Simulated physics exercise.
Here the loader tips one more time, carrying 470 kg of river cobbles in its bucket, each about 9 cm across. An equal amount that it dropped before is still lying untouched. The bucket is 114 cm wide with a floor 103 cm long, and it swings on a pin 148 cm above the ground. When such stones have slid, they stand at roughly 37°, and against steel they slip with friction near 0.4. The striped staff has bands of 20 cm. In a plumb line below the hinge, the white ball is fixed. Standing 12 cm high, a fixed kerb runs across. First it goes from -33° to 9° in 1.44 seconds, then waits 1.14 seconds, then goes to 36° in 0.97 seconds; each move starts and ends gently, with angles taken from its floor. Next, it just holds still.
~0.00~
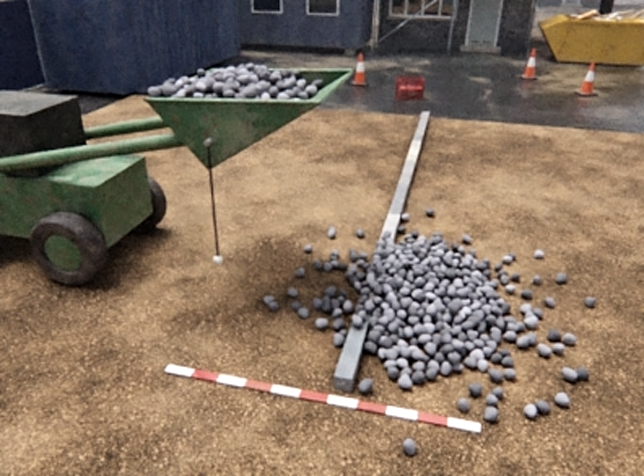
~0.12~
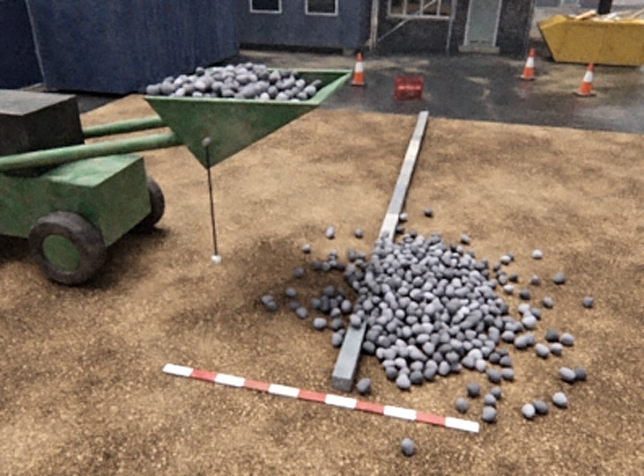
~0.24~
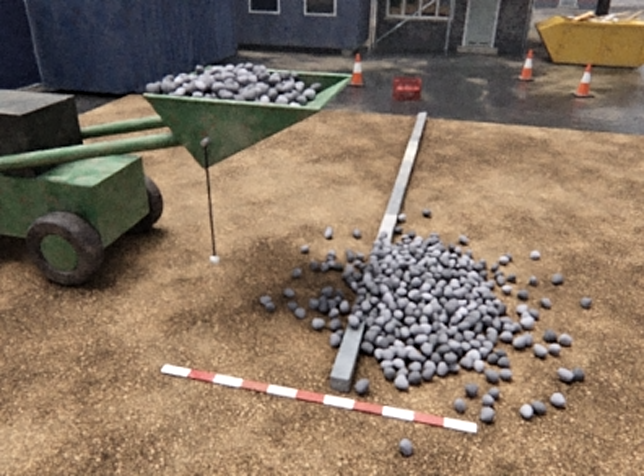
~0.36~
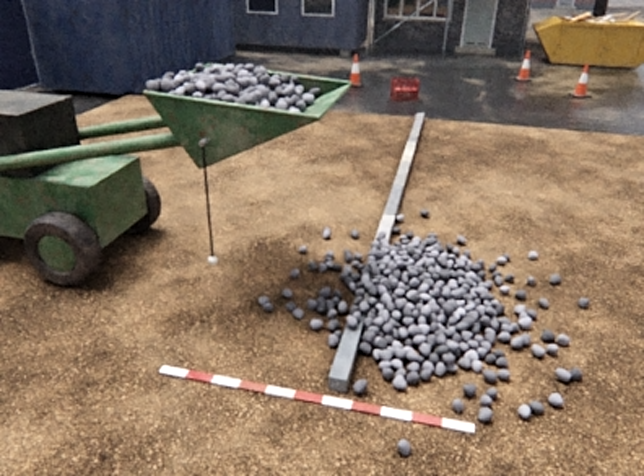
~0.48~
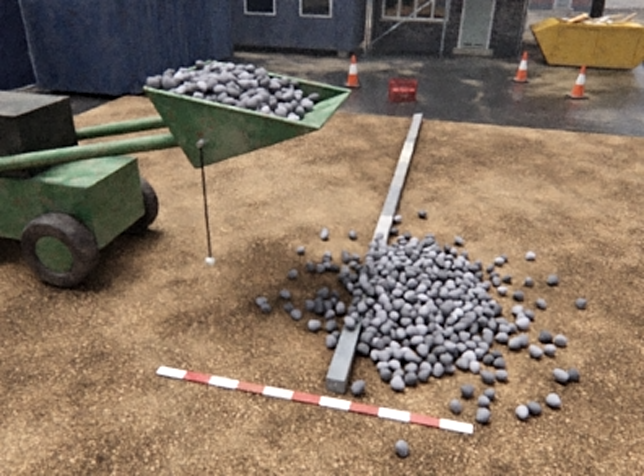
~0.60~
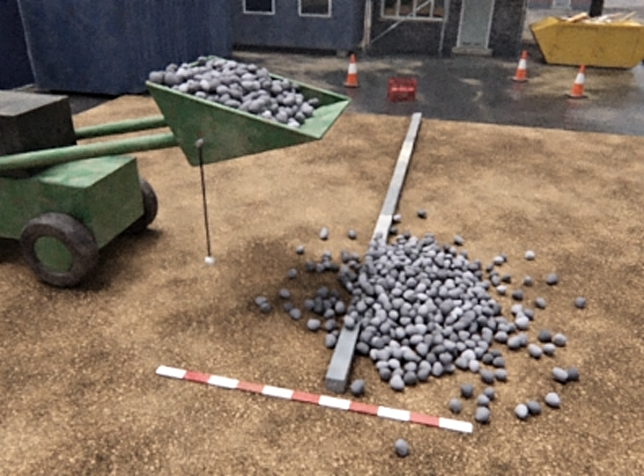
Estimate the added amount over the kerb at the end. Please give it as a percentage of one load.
Roughly 24 per cent of a load.
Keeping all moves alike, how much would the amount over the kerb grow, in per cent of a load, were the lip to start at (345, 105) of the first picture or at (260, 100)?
I'd expect near 45 per cent first and near 0 per cent next.
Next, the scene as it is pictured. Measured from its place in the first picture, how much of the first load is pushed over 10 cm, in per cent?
Roughly 5 percent.
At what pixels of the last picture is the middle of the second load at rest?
Roughly pixel (345, 276) in the last view.
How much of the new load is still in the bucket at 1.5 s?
100 %.
After 1.1 s the floor is at 2°; in per cent of one load, 100 in the bucket, 12 on this side of the kerb, 89 over the kerb; the foremost stones are at (554, 317).
After 1.5 s the floor is at 9°; in per cent of one load, 100 in the bucket, 12 on this side of the kerb, 89 over the kerb; the foremost stones are at (554, 317).
After 4.0 s the floor is at 36°; in per cent of one load, 7 in the bucket, 93 on this side of the kerb, 101 over the kerb; the foremost stones are at (554, 317).
After 6.7 s the floor is at 36°; in per cent of one load, 0 in the bucket, 88 on this side of the kerb, 112 over the kerb; the foremost stones are at (554, 317). Net gain over the kerb, 24.
